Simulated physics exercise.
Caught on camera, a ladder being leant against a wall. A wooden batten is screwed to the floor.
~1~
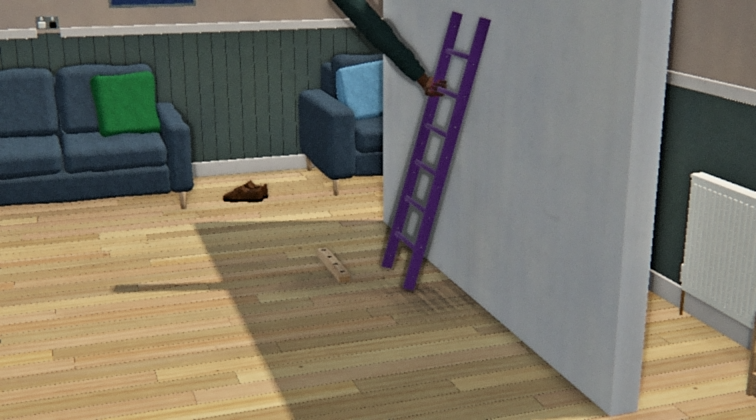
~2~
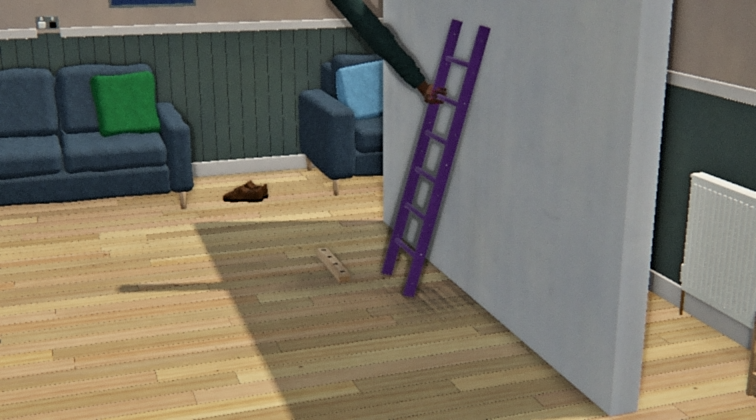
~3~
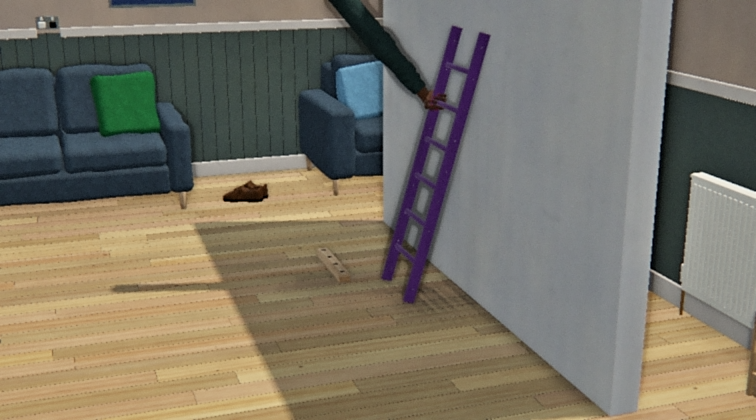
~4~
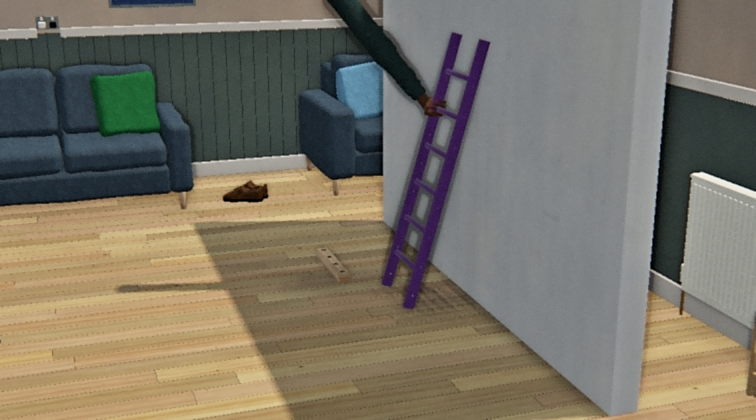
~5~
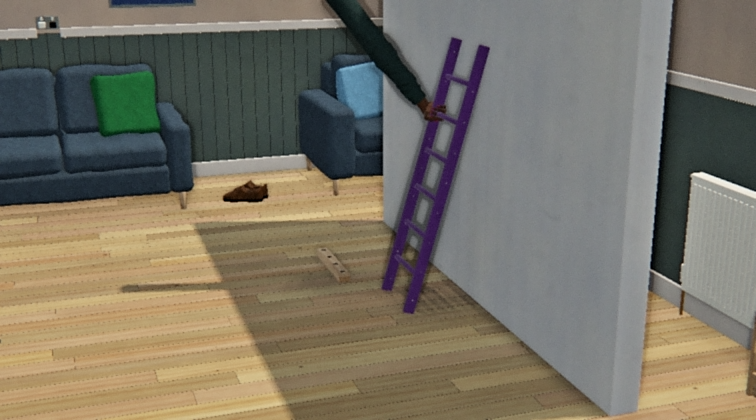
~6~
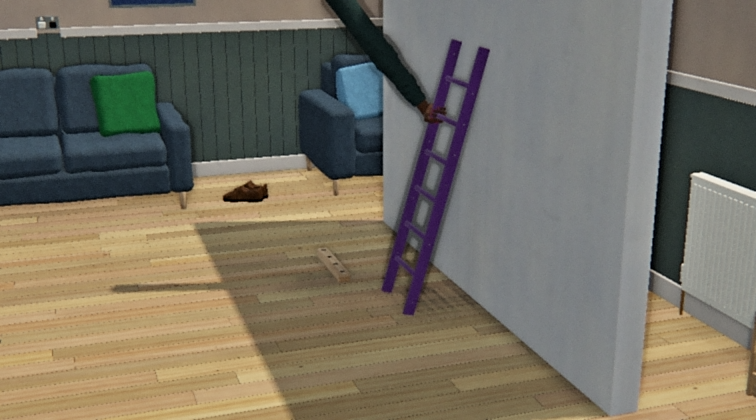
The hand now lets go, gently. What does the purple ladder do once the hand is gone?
In the end the purple ladder holds its place.
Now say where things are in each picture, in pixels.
The first frame shows still on the way; purple ladder (433, 150); batten (333, 264).
The second frame shows still on the way; purple ladder (433, 158); batten (333, 264).
The third frame shows still on the way; purple ladder (433, 164); batten (333, 264).
The fourth frame shows still on the way; purple ladder (433, 170); batten (333, 264).
The fifth frame shows still on the way; purple ladder (433, 175); batten (333, 264).
The sixth frame shows in place, still held; purple ladder (433, 177); batten (333, 264).
Then, 1.20 s after the last picture, purple ladder at rest near (433, 177).
At rest, the purple ladder remains leaning, near (433, 177).
